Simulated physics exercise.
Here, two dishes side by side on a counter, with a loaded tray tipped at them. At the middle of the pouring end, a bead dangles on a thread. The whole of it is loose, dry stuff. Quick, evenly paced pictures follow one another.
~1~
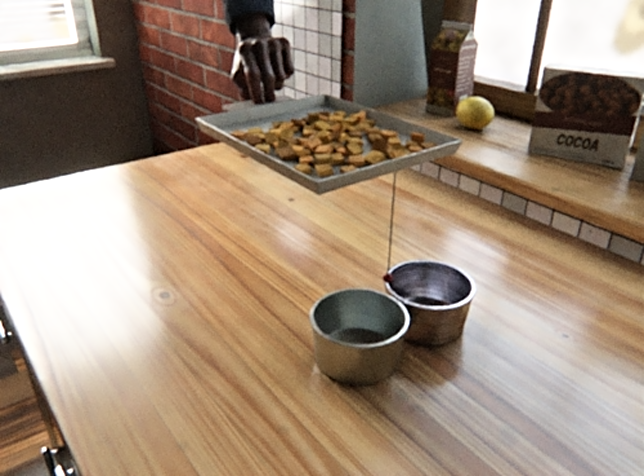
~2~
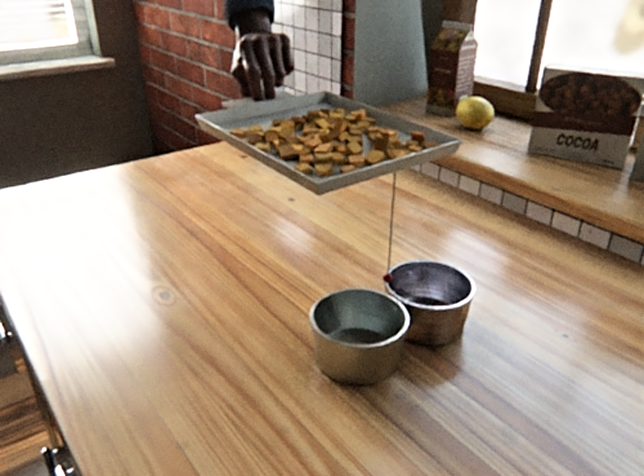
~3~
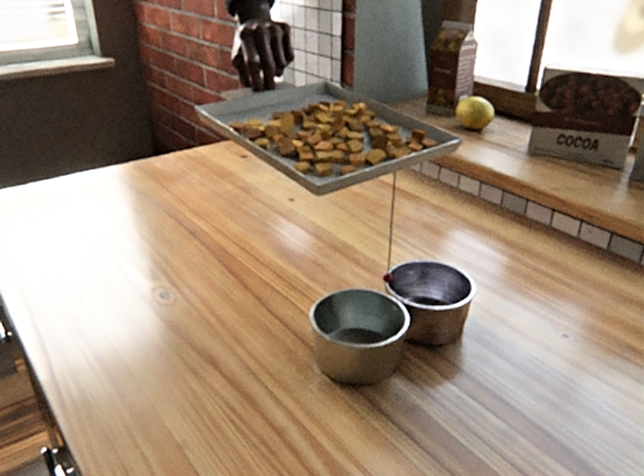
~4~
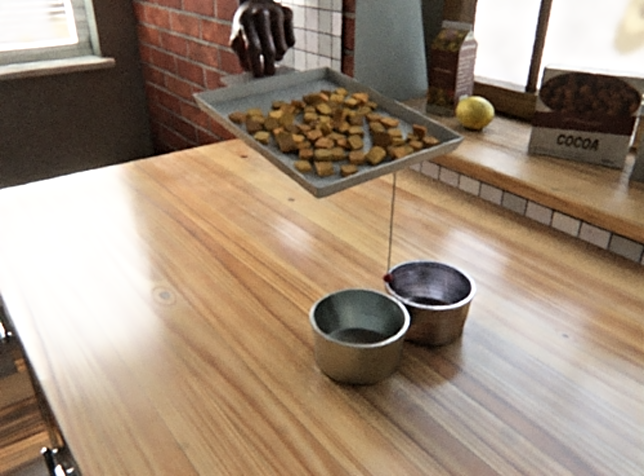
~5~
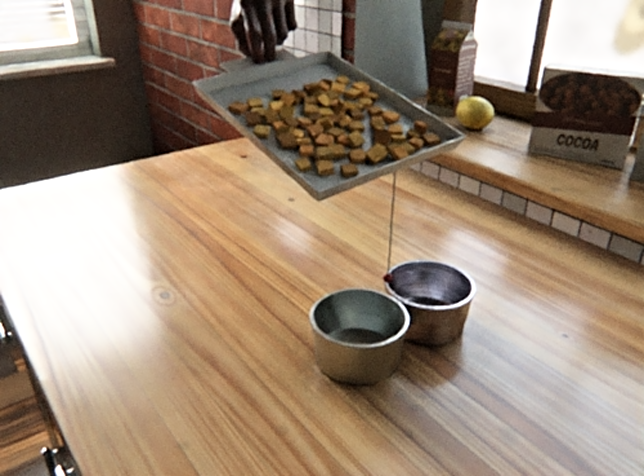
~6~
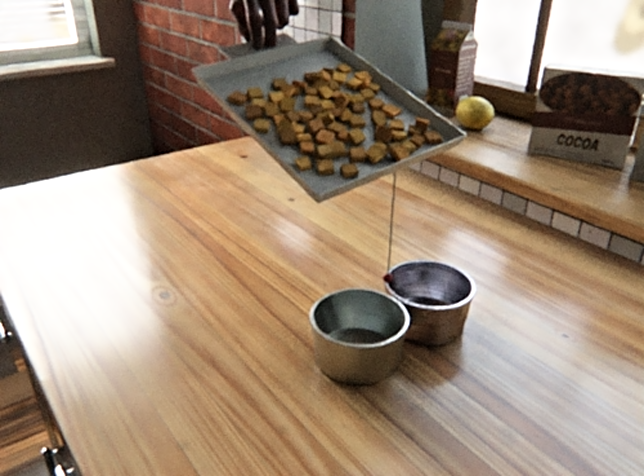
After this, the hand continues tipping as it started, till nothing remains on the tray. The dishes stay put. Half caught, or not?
Most is saved.
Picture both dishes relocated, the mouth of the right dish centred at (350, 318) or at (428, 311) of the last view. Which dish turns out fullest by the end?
The right-hand one the first time, the left-hand one the second.
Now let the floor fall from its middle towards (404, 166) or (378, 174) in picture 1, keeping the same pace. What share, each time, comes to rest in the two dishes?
Somewhere close to 40 % the first time, 50 % the second.
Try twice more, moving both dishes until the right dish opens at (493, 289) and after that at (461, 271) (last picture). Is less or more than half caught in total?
For the two tries in order: Not as much as half, not as much as half.
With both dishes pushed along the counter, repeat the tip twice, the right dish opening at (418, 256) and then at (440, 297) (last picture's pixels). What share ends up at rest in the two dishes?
Near 0 % and 80 %.
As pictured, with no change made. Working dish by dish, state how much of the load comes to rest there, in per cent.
For the left dish 60 per cent, for the right dish 10.
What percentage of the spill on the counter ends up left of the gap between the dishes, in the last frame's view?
Near 40 per cent.
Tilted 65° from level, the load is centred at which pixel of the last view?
Roughly at (363, 143).
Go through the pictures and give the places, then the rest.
The first picture shows corners of the pouring end near (318, 179) and (456, 140), level; middle of the load near (331, 138), cereal squares; left dish near (390, 357); right dish near (460, 319); bead on its thread near (388, 278).
The second picture shows corners of the pouring end near (318, 180) and (457, 139), level; middle of the load near (331, 136).
The third picture shows corners of the pouring end near (319, 182) and (457, 138), tipped barely, lowest at the left corner; middle of the load near (331, 132).
The fourth picture shows corners of the pouring end near (319, 185) and (458, 136), tipped a little, lowest at the left corner; middle of the load near (332, 125).
The fifth picture shows corners of the pouring end near (319, 188) and (459, 135), tipped a little, lowest at the left corner; middle of the load near (332, 119).
The sixth picture shows corners of the pouring end near (319, 190) and (460, 134), tipped clearly, lowest at the left corner; middle of the load near (333, 113); left dish near (390, 357); right dish near (460, 319).
Shortly afterwards, tray tipped steeply; the whole lot on the tray.
Next, tray tipped past a quarter turn; only a few on the tray; near half in the left dish; a little in the right dish; near a quarter outside both; near a quarter in the air.
Some moments later, tray tipped past a quarter turn; near half in the left dish; a little in the right dish; near a third outside both.
In the end, tray tipped past a quarter turn; near half in the left dish; a little in the right dish; near a third outside both.
